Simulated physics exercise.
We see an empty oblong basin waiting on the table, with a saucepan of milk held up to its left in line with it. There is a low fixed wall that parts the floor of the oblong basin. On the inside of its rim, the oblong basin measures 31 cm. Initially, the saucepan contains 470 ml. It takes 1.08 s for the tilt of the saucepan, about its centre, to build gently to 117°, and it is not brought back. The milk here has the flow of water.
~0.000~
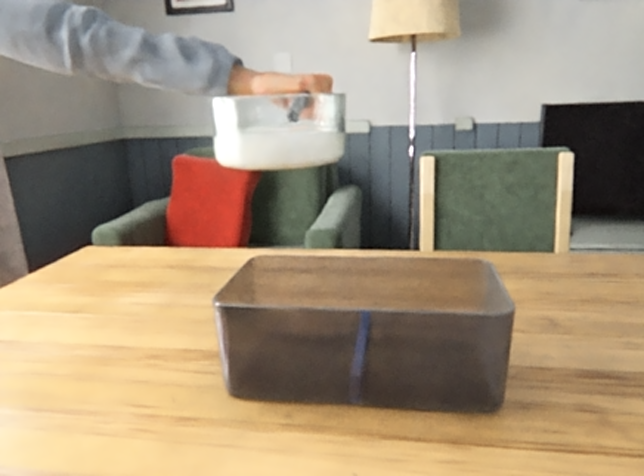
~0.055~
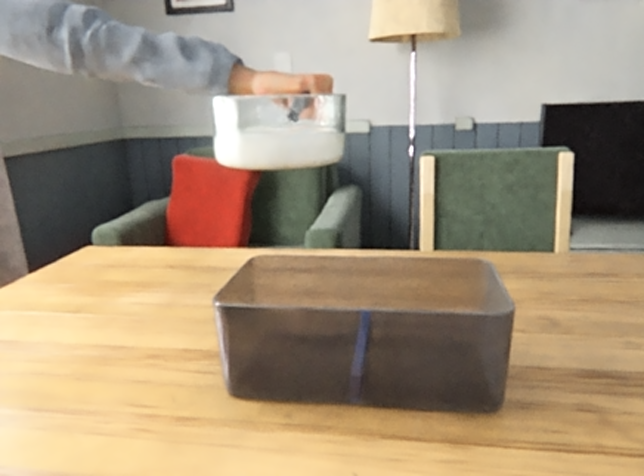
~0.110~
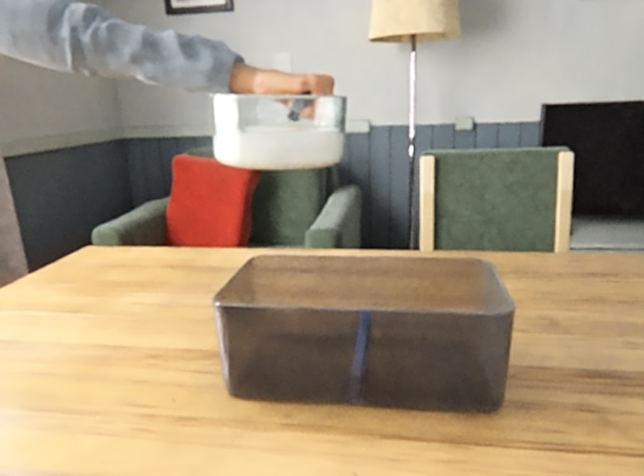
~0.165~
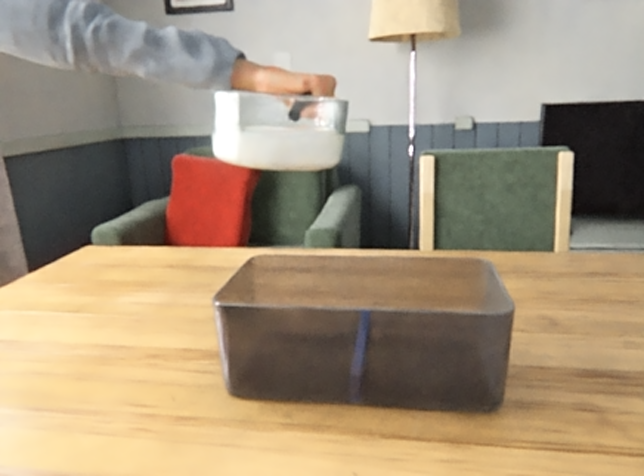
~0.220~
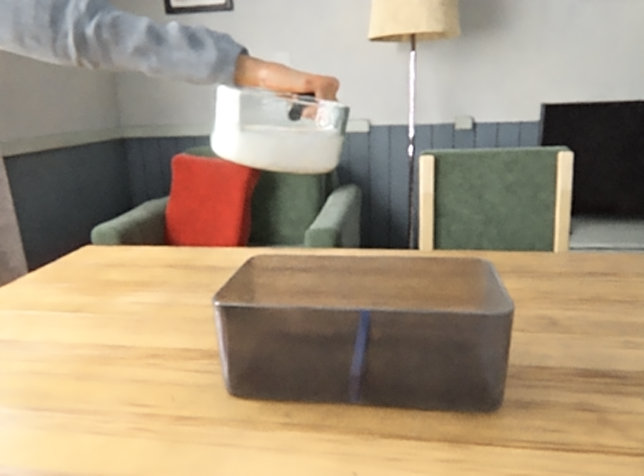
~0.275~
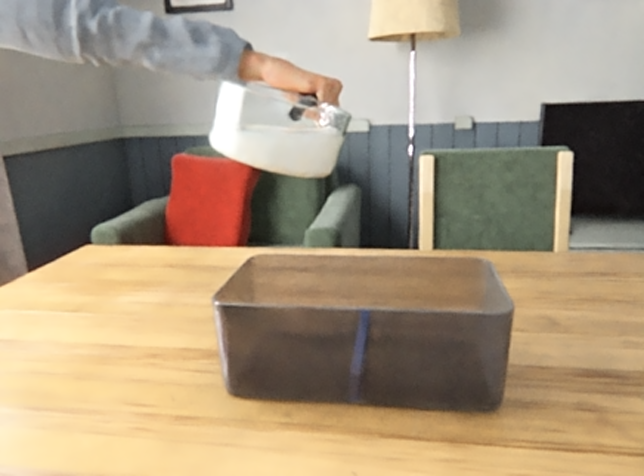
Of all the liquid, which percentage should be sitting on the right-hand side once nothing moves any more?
Around 74 per cent should be sitting there.
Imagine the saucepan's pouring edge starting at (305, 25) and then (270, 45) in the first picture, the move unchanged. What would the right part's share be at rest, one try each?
It comes to 50 per cent, and then 15 per cent.
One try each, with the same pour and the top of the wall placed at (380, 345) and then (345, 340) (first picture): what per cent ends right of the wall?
One try each: Around 55 percent and then around 85 percent.
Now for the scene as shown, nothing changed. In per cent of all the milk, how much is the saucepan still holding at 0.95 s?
Around 5 in a hundred.
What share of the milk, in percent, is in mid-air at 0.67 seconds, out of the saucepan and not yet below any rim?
Near 42 per cent at that moment.
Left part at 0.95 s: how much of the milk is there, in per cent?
The left part holds some 12 per cent.
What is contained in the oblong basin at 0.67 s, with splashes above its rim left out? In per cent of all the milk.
Around 9%.
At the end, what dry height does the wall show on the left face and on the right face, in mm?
On the left it's about 28 mm; on the right, about 20 mm.
Then, 0.67 s in, the tilt is 80° and 50 per cent is still to pour, 0 is left of the wall and 8 right of it.
Then, 0.95 s in, the tilt is 113° and 5 per cent is still to pour, 12 is left of the wall and 69 right of it.
Then, 1.25 s in, the tilt is 117° and 0 per cent is still to pour, 26 is left of the wall and 73 right of it.
Then, 1.58 s in, the tilt is 117° and 0 per cent is still to pour, 26 is left of the wall and 74 right of it.
Finally, 26 per cent lies left of the wall, 74 right of it and 1 outside.
